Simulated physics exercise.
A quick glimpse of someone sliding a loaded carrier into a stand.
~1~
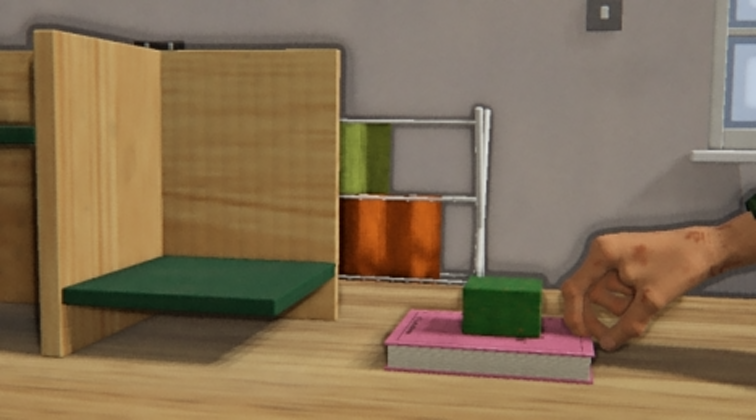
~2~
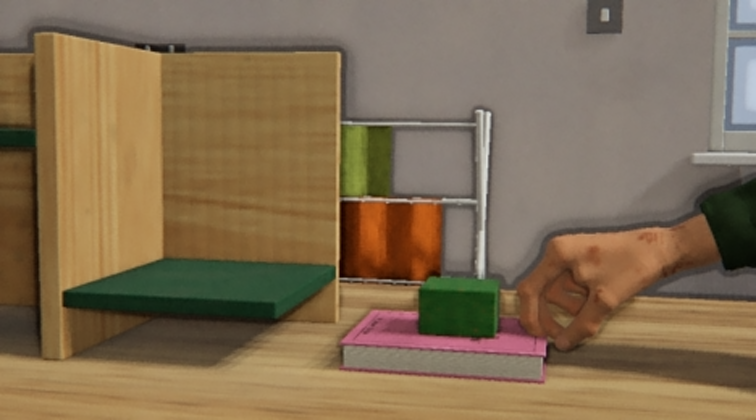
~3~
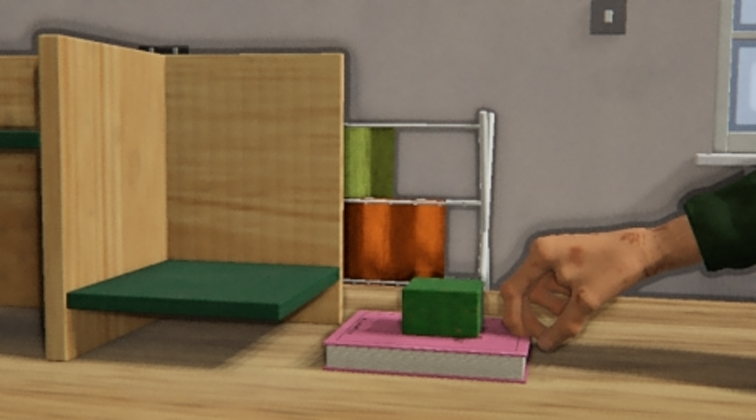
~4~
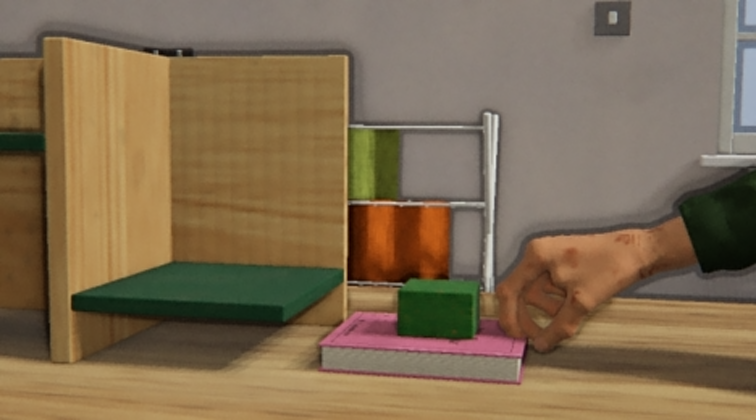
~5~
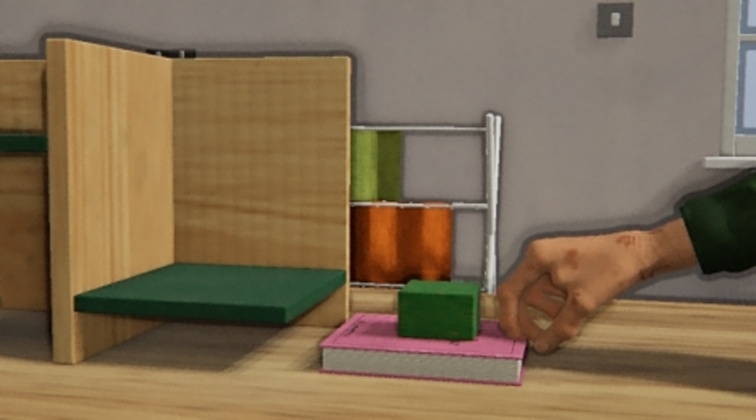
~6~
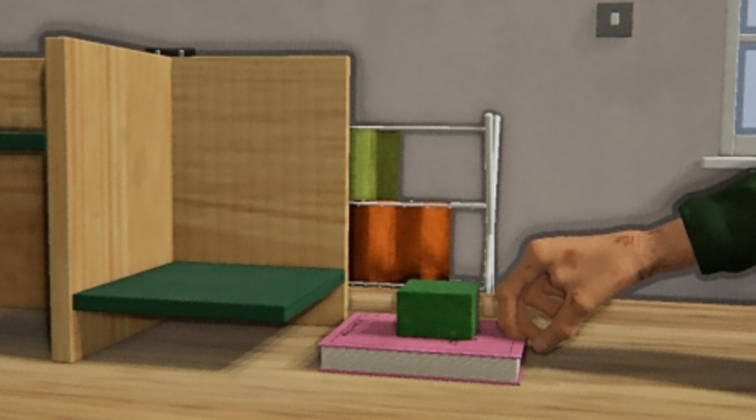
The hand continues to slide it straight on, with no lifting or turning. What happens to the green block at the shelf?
Gets shoved back.
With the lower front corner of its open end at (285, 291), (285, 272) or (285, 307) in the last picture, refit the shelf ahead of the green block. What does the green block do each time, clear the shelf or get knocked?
Each try in turn, it fits beneath it, then fits beneath it, then collides with it.
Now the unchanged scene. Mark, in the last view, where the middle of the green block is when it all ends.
You'll find it close to (350, 317).
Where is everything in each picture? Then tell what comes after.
The first frame shows hand sliding it forward; green block (503, 306); pink book (492, 343).
The second frame shows hand sliding it forward; green block (460, 306); shelf (110, 191).
The third frame shows hand sliding it forward; green block (445, 307); pink book (434, 343).
The fourth frame shows hand sliding it forward; green block (440, 308); shelf (118, 195).
The fifth frame shows hand sliding it forward; green block (440, 310); pink book (430, 346).
The sixth frame shows hand sliding it forward; green block (439, 309); shelf (120, 195).
Then, 0.92 s later than the last frame, green block riding along near (352, 305).
Then, 1.60 s later than the last frame, green block tilted by 10° near (353, 306).
Then, 1.76 s later than the last frame, green block tilted by 41° near (356, 314).
When it is over, the green block strikes the shelf, near (350, 318).
